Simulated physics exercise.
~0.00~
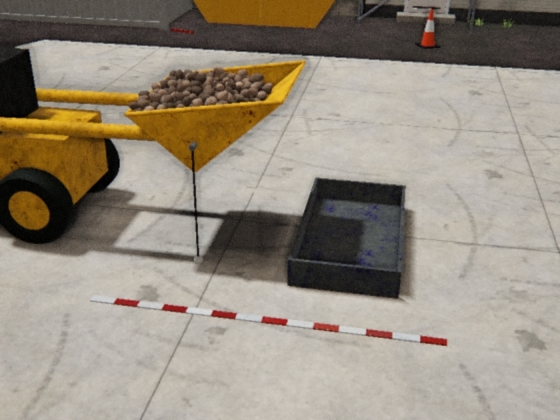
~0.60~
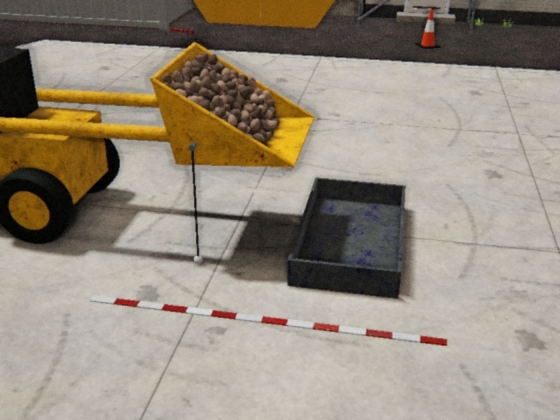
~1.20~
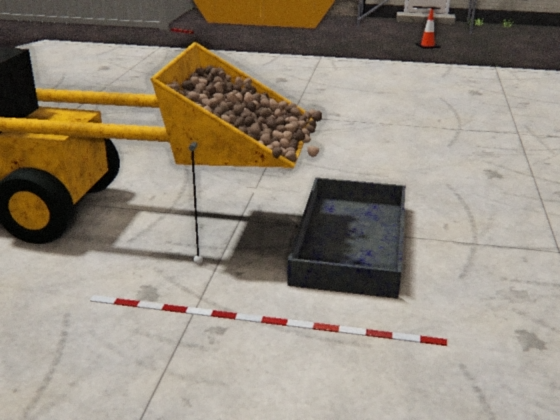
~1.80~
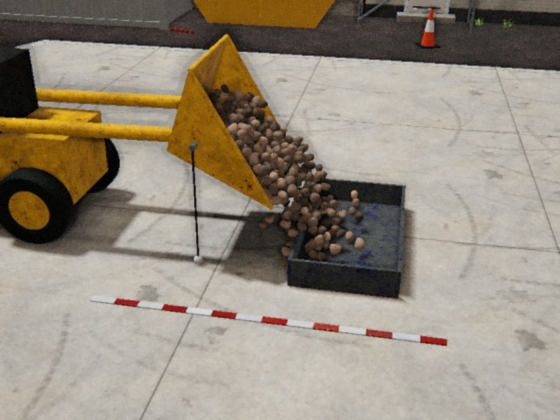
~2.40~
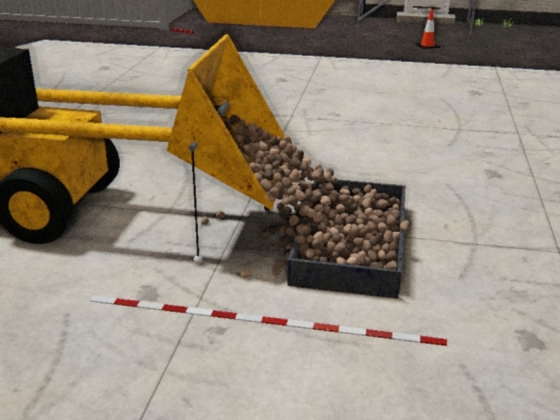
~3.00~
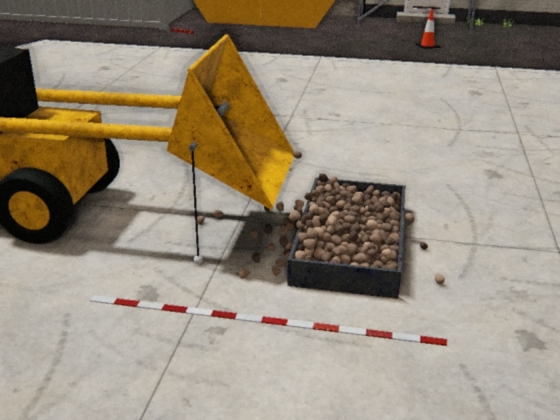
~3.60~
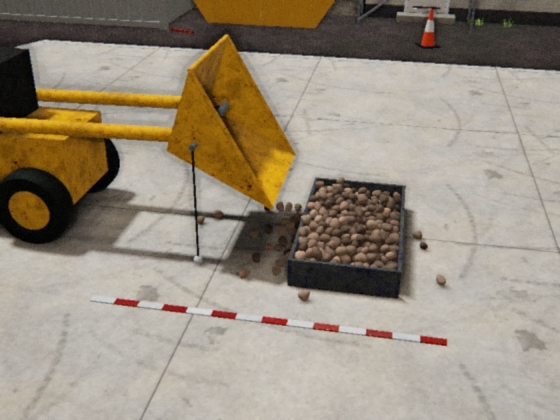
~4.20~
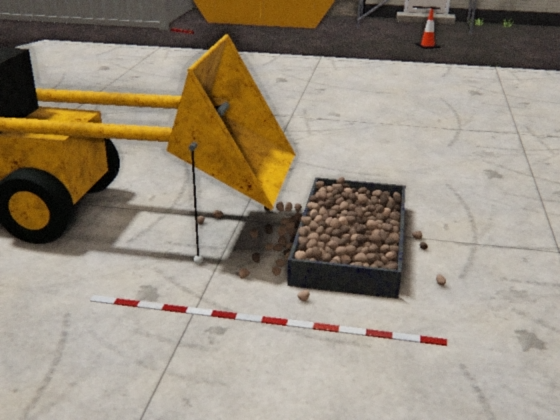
The video shows a yellow loader tipping its raised bucket of round brown stones forward in stages, pouring them to the right into a dark open bin on a concrete floor, until the bucket is empty and the bin is full, with a few stones scattered around it.
